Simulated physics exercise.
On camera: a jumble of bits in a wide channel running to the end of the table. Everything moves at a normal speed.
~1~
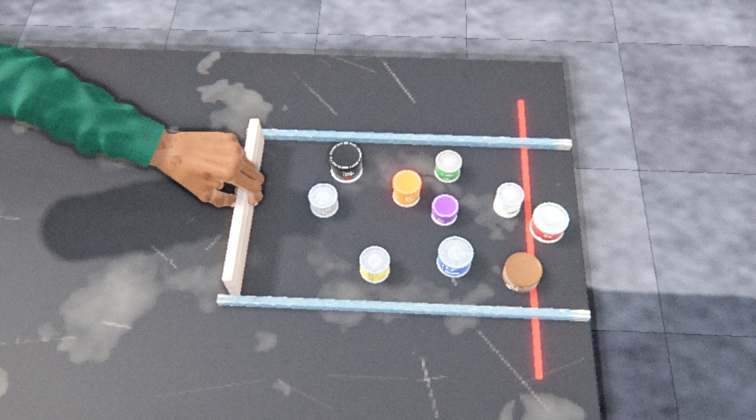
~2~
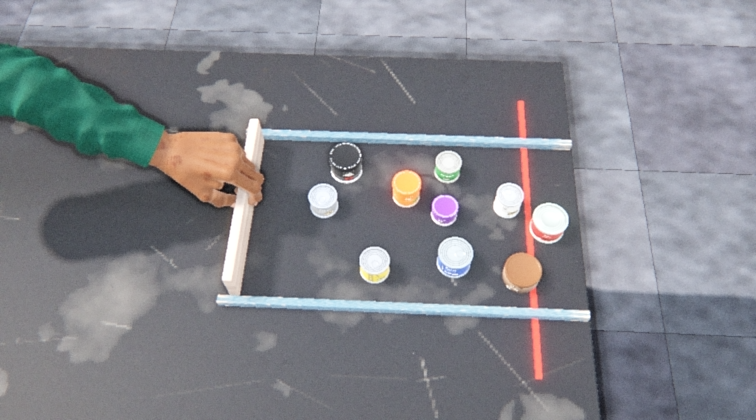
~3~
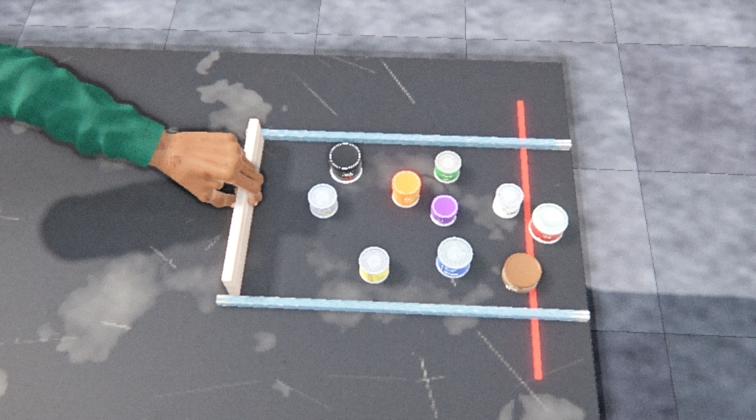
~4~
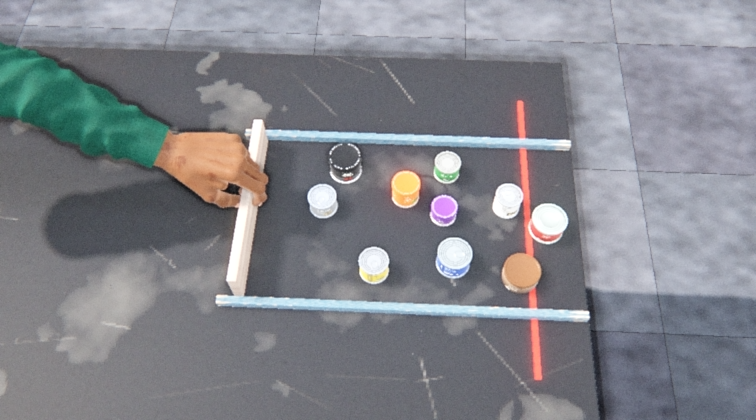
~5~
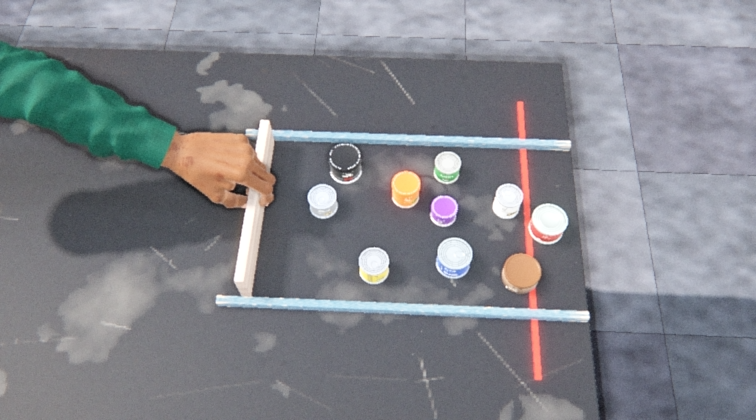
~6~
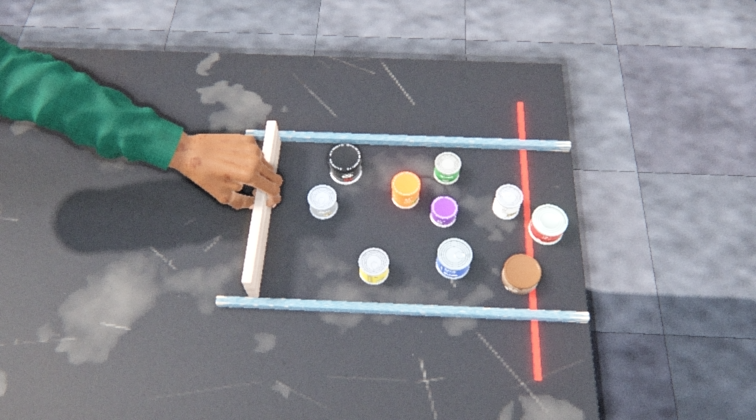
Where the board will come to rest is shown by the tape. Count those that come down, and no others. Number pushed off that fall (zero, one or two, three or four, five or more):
One or two.
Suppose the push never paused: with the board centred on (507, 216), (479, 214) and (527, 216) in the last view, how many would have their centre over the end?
Middles past end - pos 1: 0, pos 2: 0, pos 3: 1.
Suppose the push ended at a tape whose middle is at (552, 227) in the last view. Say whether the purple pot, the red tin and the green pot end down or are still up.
First the purple pot, which leaves the top, then the red tin, which leaves the top, and the green pot, which leaves the top.
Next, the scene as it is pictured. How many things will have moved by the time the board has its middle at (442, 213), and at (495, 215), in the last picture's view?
The first count is 7, and then it's 10.
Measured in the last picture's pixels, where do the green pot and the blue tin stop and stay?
In the last picture the first middle sits at (570, 164) and the other at (548, 253).
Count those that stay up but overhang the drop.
The count is 2.
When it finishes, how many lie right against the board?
5 of them.
A little later, none off yet; red tin at rest near (548, 225); brown tub at rest near (521, 274); white tin at rest near (508, 202).
When it is over, the number that fall off is one or two; down, red tin.
